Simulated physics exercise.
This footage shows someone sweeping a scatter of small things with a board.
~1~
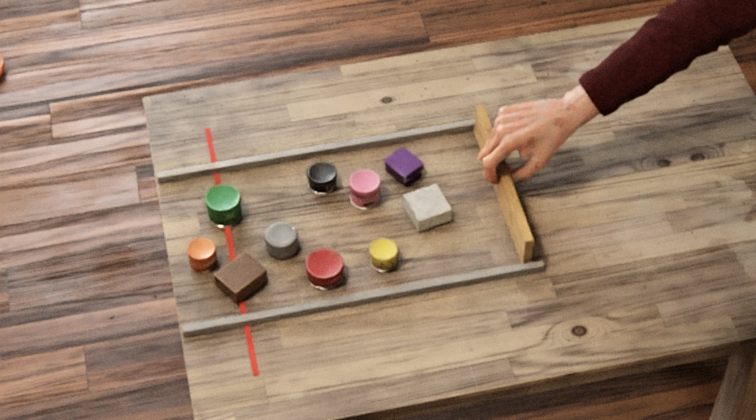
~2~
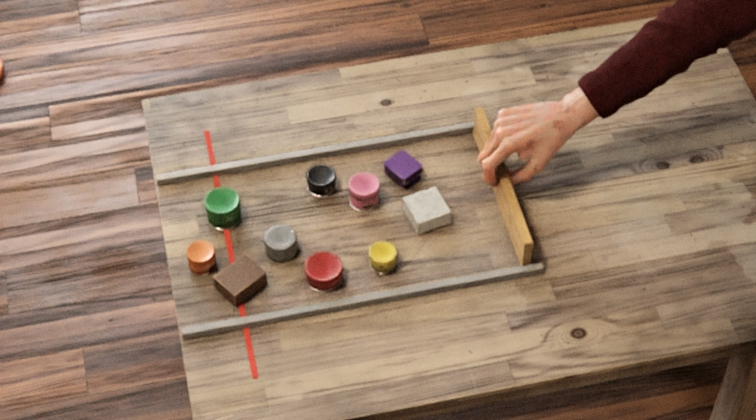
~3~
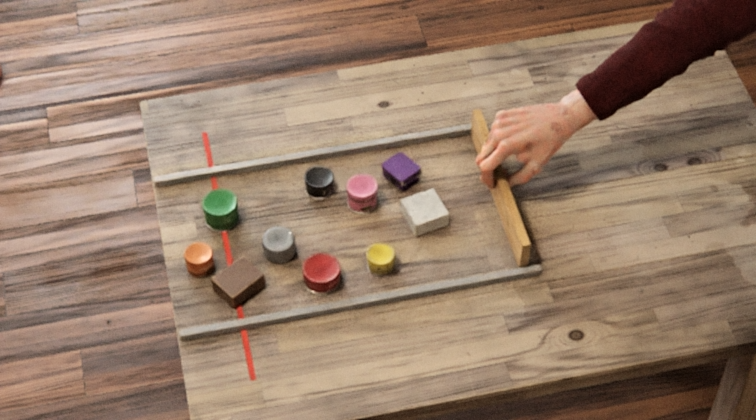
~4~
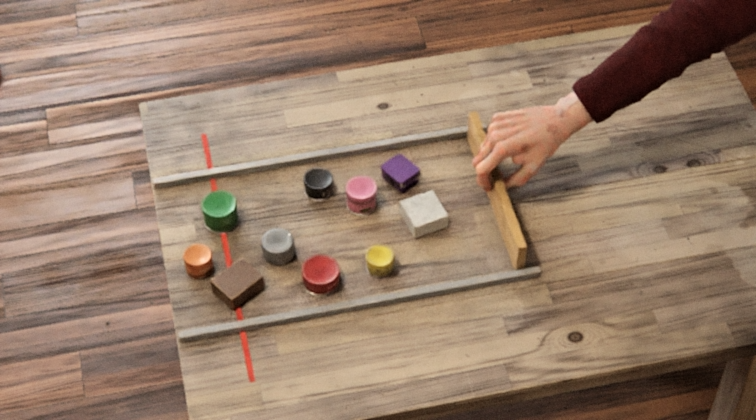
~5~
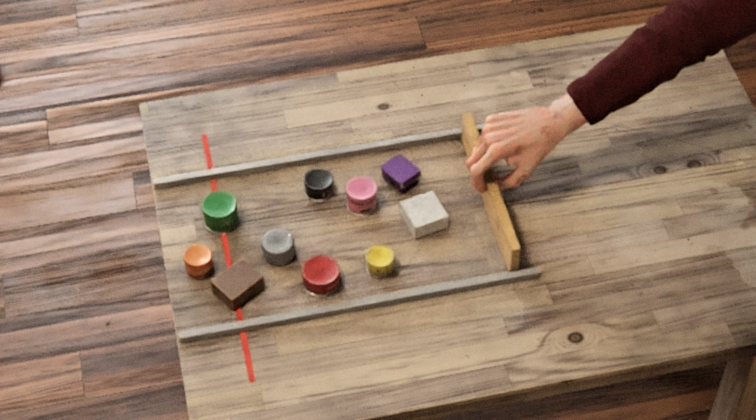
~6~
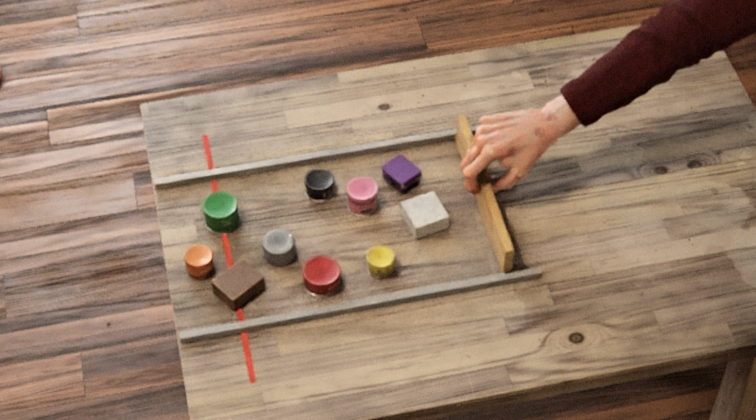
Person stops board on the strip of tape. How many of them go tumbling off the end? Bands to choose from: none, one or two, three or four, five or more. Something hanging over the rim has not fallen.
Final answer: One or two.
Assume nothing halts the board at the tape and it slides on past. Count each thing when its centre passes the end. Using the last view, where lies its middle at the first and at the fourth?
At (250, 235) for the first, at (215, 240) for the fourth.
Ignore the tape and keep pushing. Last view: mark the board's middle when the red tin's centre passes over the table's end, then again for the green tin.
Roughly (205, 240); for the second one, roughly (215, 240).
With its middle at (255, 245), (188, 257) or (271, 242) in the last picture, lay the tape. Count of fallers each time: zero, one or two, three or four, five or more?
In order: Not one, at least five, not one.
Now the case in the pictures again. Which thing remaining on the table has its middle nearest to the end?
Grey lid.
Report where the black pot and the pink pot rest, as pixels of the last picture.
Final centres, first then second: (176, 202), (207, 221).
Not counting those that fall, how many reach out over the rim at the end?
The number overhanging is 2.
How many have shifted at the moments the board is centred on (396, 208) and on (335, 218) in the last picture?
3, then 6.
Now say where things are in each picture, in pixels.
The first picture shows orange tub (202, 255); green tin (224, 206); brown block (241, 278); board (502, 183); tape (230, 243).
The second picture shows green tin (223, 209); board (502, 185).
The third picture shows brown block (238, 282); purple case (401, 172).
The fourth picture shows orange tub (199, 262); pink pot (361, 196).
The fifth picture shows green tin (220, 213); white block (424, 214).
The sixth picture shows orange tub (200, 262); green tin (221, 213); brown block (239, 285); board (484, 193); tape (227, 250).
Soon after, none off yet; orange tub at rest near (200, 262); green tin at rest near (221, 213); brown block at rest near (239, 285).
Then, none off yet; orange tub at rest near (200, 262); green tin at rest near (221, 213); brown block moving near (233, 285).
By the end, the number that fall off is one or two; fallen, brown block and orange tub.
